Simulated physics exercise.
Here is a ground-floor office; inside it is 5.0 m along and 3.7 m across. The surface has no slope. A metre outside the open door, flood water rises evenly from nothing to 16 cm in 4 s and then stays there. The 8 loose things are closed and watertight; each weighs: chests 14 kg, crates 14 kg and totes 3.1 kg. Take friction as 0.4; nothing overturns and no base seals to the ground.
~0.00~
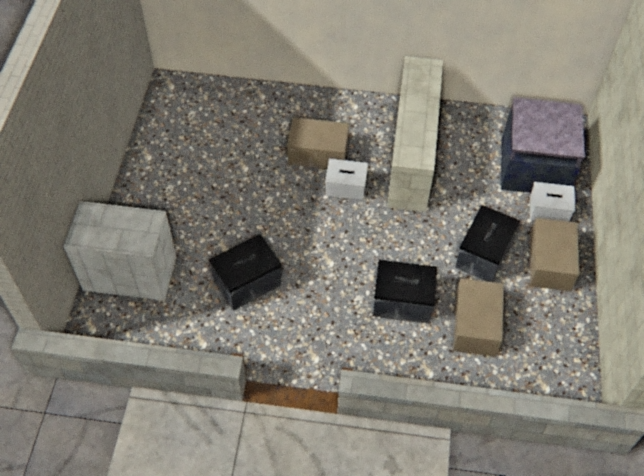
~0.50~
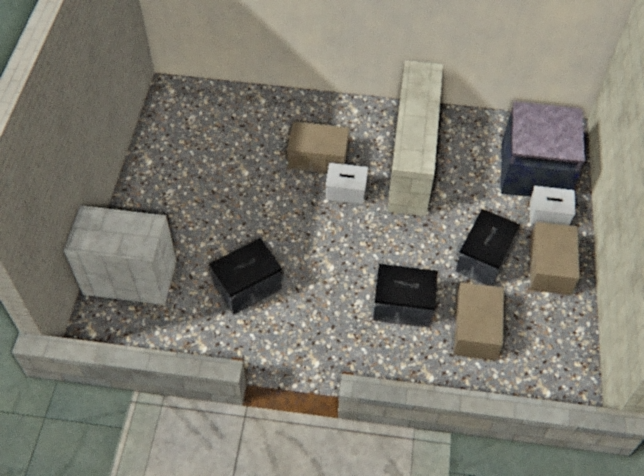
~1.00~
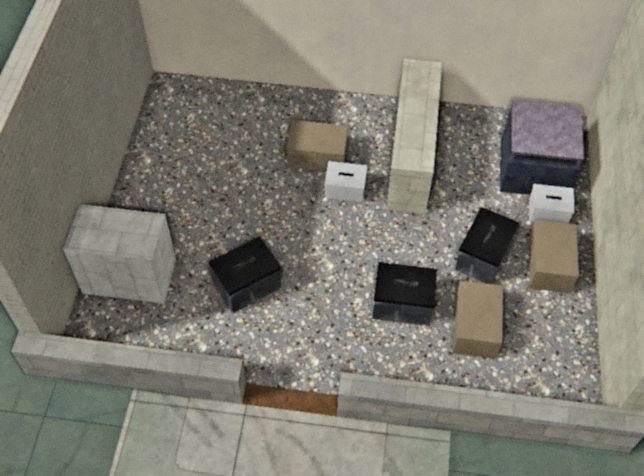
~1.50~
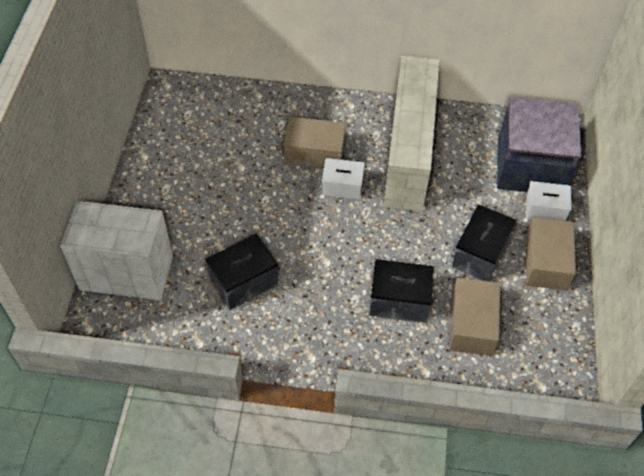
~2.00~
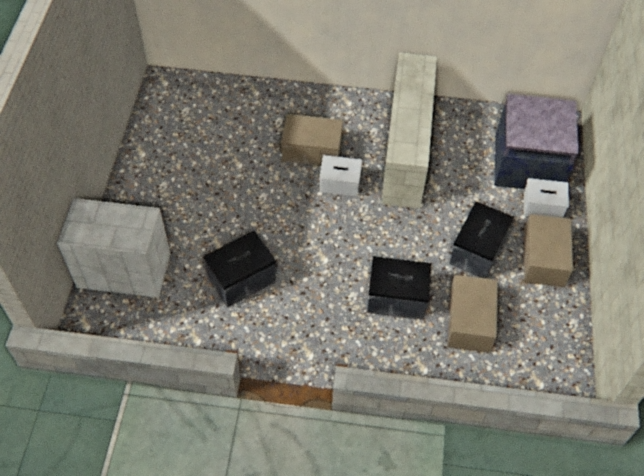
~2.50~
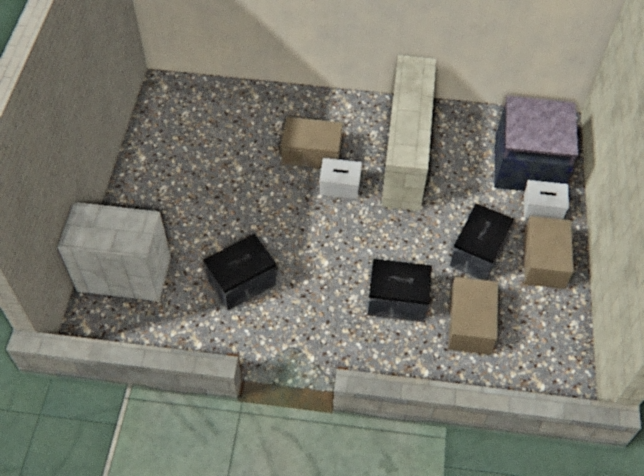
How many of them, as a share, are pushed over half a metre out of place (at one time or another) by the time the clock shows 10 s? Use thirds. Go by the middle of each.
That comes to less than a third.
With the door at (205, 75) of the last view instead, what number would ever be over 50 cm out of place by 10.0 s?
Then 0.
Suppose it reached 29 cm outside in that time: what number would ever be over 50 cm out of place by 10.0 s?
Then 4.
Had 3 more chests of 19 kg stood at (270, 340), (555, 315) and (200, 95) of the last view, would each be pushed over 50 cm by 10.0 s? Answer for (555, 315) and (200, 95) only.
In turn: Under, less.
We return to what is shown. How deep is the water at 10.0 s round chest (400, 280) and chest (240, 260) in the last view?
Roughly 5 and 4 cm.
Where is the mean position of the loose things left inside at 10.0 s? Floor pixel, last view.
Near (390, 228).
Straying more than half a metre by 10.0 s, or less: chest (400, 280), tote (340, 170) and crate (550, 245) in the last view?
In that order: Short of it, over, less.
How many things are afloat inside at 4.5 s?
0 of them.
After 3.5 s 0 of 8 are over 50 cm from their spots; 0 afloat.
After 4.5 s 0 of 8 are over 50 cm from their spots; 0 afloat.
After 7.0 s 1 of 8 are over 50 cm from their spots; 1 afloat.
After 10.0 s 1 of 8 are over 50 cm from their spots, and 1 have been at some point; 1 afloat.
